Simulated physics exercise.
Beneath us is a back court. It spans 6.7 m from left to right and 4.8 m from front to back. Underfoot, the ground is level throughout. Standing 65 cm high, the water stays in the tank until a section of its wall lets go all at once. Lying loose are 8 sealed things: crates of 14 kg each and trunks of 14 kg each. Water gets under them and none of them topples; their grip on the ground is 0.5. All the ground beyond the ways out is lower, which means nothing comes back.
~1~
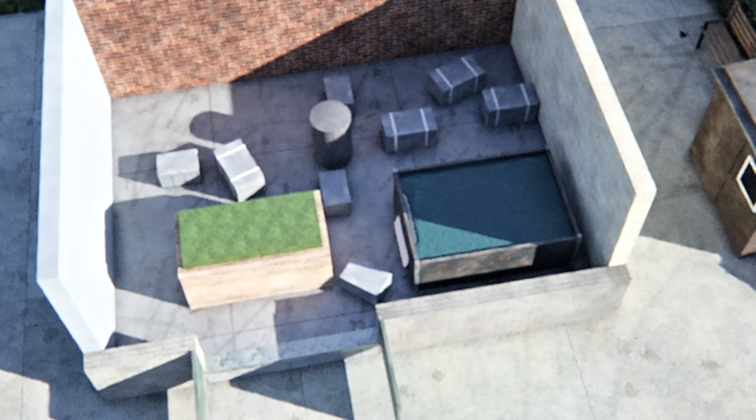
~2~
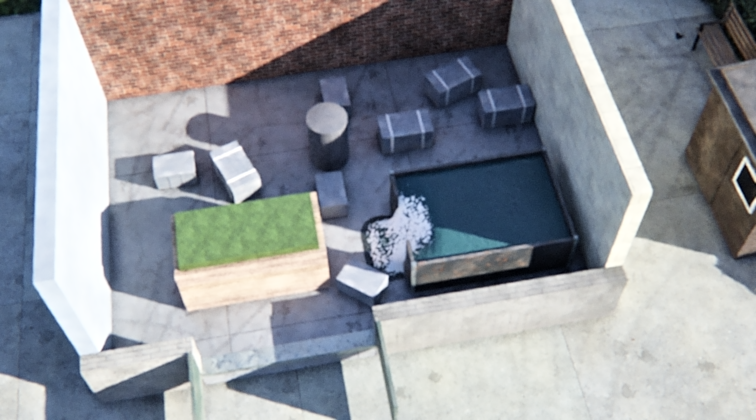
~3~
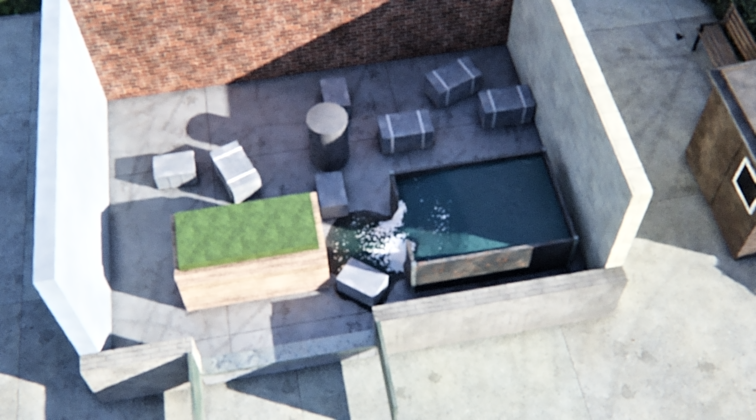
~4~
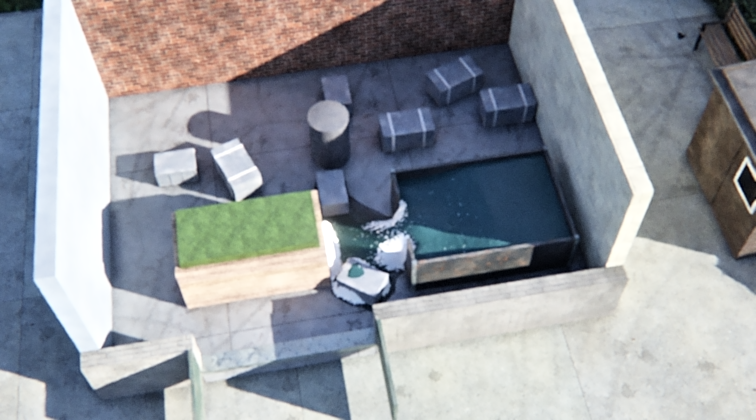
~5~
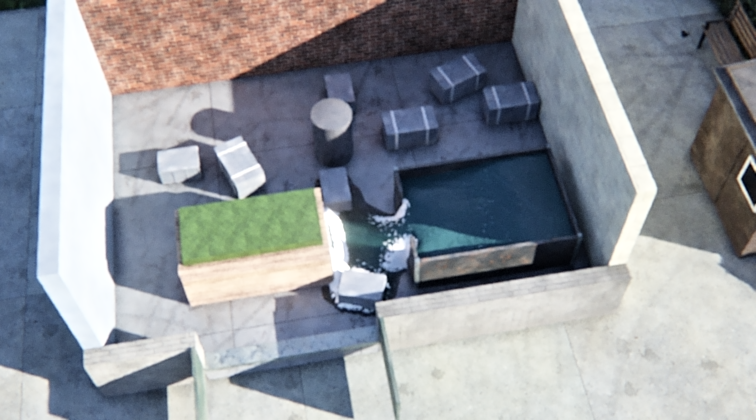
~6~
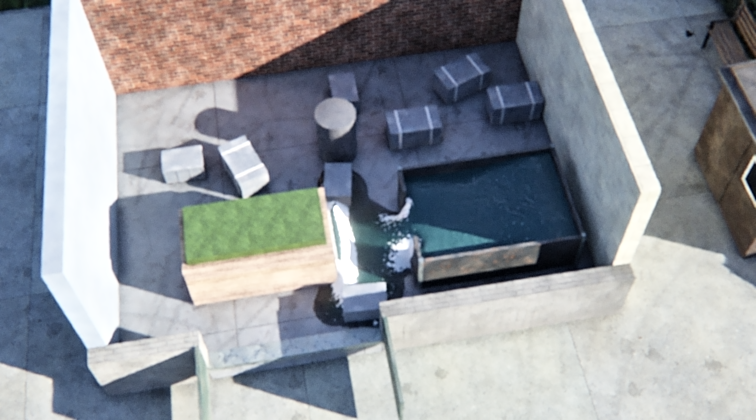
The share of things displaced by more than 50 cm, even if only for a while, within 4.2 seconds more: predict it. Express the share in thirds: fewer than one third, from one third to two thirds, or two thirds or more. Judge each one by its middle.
It ends in the middle band.
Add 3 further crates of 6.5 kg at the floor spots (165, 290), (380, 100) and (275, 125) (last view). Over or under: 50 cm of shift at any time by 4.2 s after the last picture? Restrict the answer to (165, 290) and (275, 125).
Outcome: Stays within first, breaks the threshold second.
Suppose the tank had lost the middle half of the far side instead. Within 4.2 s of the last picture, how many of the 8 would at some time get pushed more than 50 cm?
Result: 6.
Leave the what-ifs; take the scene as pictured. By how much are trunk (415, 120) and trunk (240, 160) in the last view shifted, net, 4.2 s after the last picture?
In that order: 80 cm, 100 cm.
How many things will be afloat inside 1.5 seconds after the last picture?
1.
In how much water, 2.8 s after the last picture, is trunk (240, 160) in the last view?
About 4 cm.
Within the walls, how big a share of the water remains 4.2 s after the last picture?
Roughly 76 percent.
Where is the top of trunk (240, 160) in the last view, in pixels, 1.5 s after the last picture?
About (214, 154), give or take.
Then, 0.4 s after the last picture 1 of 8 are over 50 cm from their spots; 0 afloat.
Then, 1.5 s after the last picture 1 of 8 are over 50 cm from their spots; 1 afloat.
Then, 2.8 s after the last picture 4 of 8 are over 50 cm from their spots; 0 afloat.
Then, 4.2 s after the last picture 5 of 8 are over 50 cm from their spots, and 5 have been at some point; 3 afloat.
